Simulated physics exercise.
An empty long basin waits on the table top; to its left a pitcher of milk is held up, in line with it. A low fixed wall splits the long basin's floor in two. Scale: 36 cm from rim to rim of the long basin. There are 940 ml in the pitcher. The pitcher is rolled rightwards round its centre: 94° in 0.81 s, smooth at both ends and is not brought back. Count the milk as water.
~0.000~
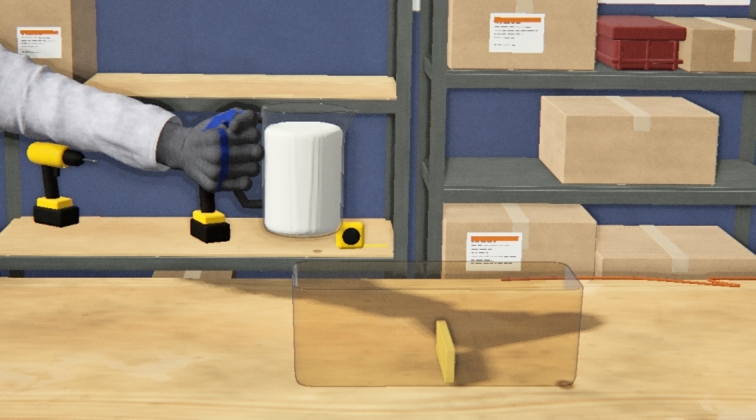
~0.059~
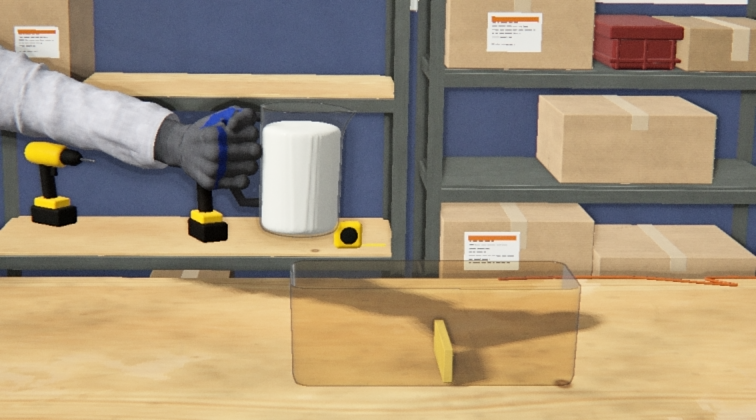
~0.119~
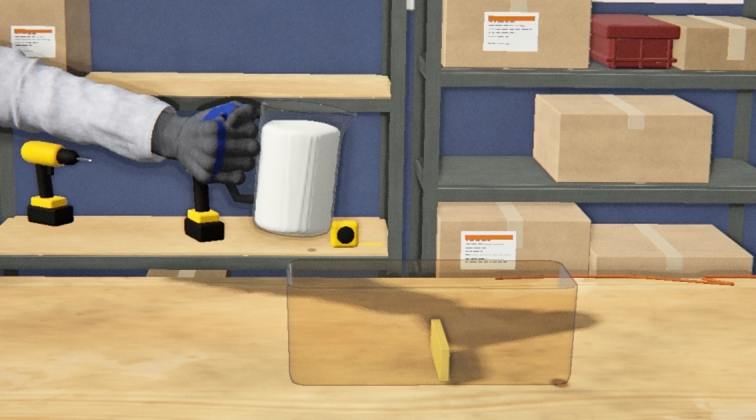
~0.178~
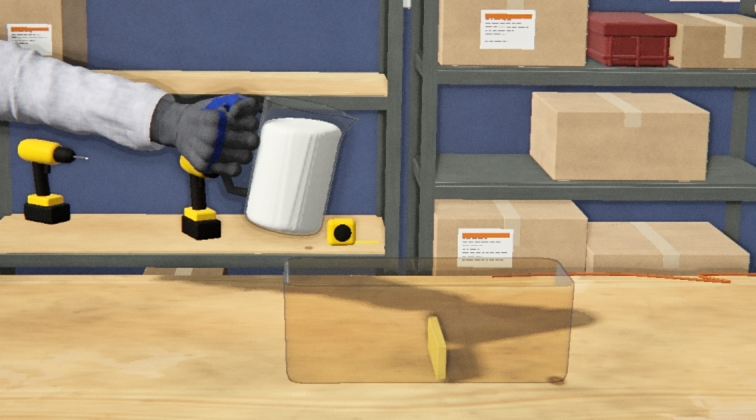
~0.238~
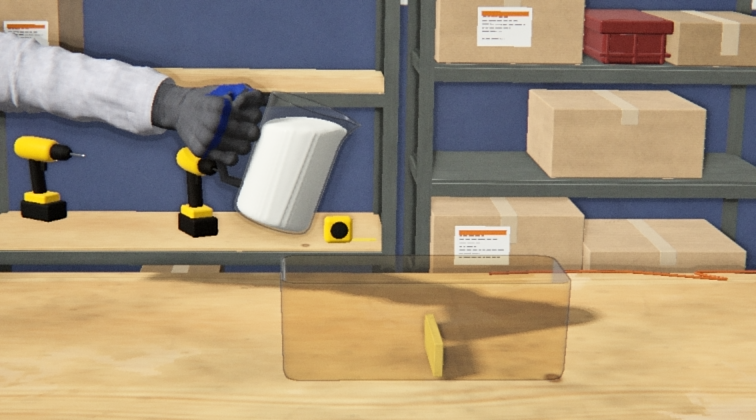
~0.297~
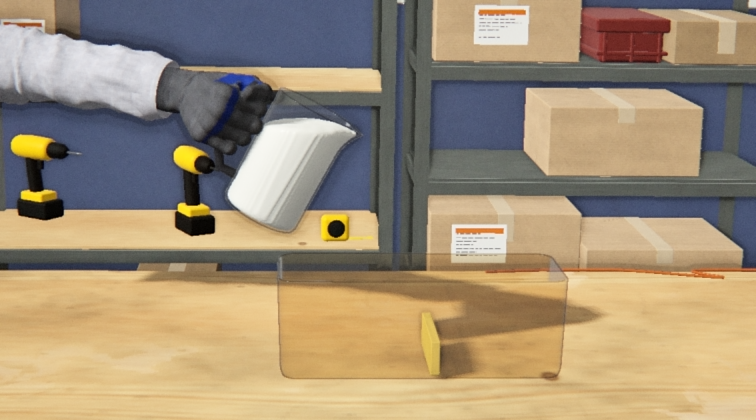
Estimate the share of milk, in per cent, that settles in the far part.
The far part has some 20 per cent.
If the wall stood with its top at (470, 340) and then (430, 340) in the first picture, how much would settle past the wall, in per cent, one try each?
First 10, then 65 per cent.
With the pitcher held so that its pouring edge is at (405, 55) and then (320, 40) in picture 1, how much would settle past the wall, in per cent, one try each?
In turn about 90 and 10 per cent.
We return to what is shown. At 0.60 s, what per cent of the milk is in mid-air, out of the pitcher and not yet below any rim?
About 14 per cent.
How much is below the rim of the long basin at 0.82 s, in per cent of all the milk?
Near 38 in a hundred.
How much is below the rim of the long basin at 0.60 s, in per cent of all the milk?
Some 6 per cent.
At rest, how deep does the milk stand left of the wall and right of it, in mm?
Some 28 mm on the left and 10 mm on the right.
By 0.60 s the tilt is 79° and 80 per cent is still to pour, 5 is left of the wall and 1 right of it.
By 0.82 s the tilt is 94° and 43 per cent is still to pour, 33 is left of the wall and 6 right of it.
By 1.06 s the tilt is 94° and 17 per cent is still to pour, 56 is left of the wall and 18 right of it.
By 1.31 s the tilt is 94° and 7 per cent is still to pour, 69 is left of the wall and 20 right of it.
At rest 77 per cent lies left of the wall, 20 right of it and 1 outside.
